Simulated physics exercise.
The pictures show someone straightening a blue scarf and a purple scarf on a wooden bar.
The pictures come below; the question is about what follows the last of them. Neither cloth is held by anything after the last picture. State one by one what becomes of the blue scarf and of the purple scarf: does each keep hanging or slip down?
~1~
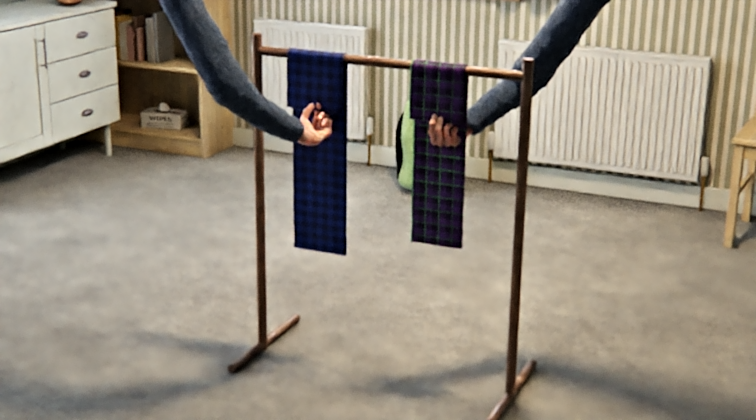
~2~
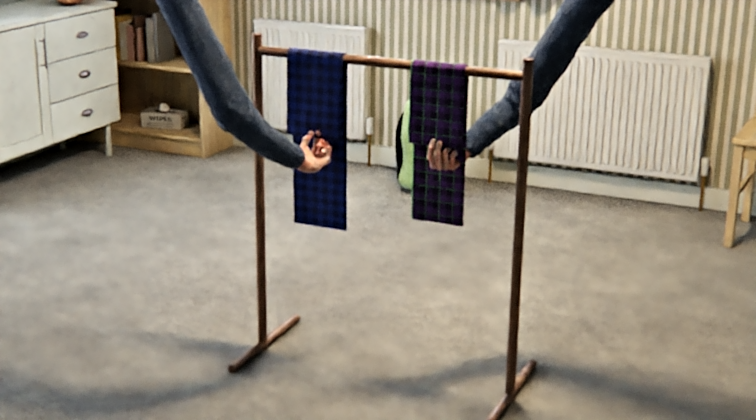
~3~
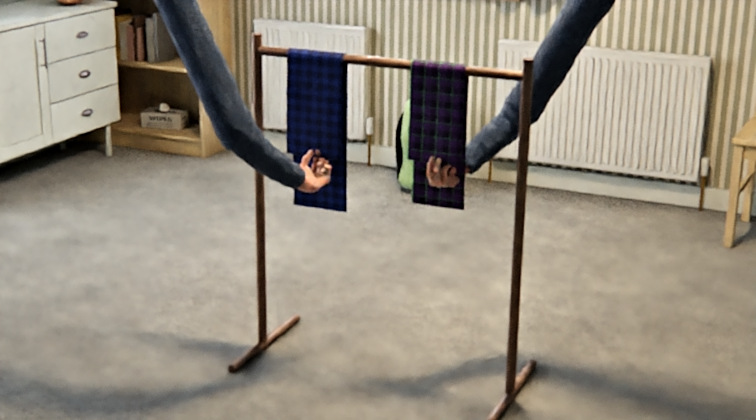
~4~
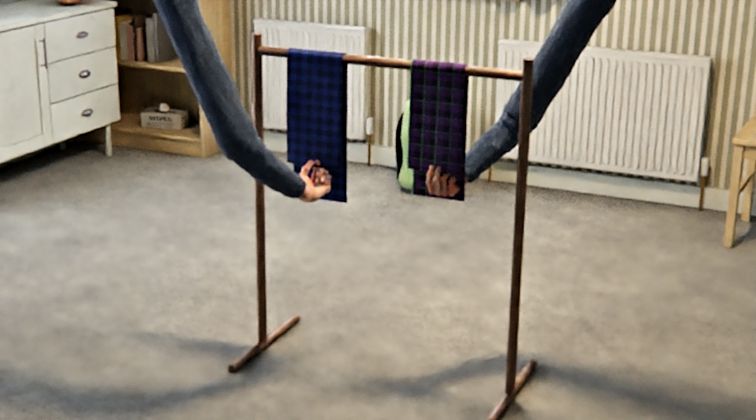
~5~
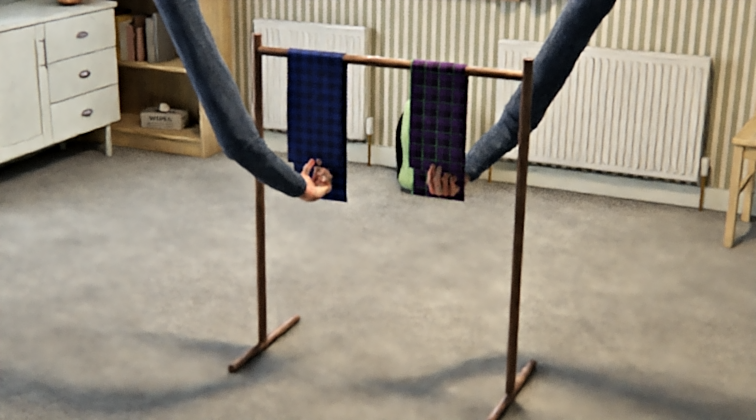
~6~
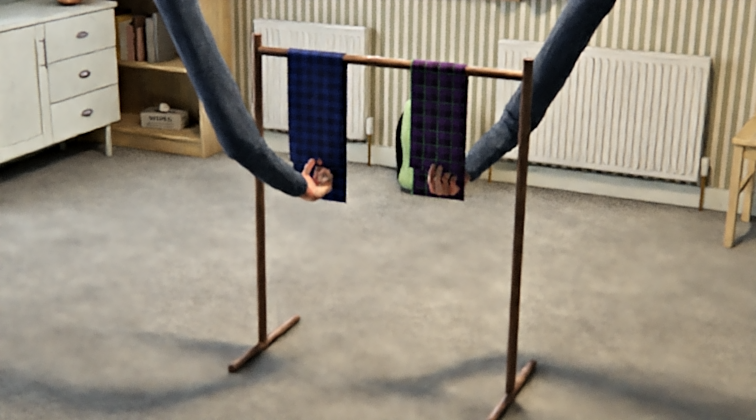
My prediction: The blue scarf never falls. The purple scarf never falls.
Then, 0.58 s later than the last view, blue scarf at rest on the rail; purple scarf at rest on the rail.
Finally, blue scarf at rest on the rail; purple scarf at rest on the rail. The blue scarf keeps its place and the purple scarf stays on.
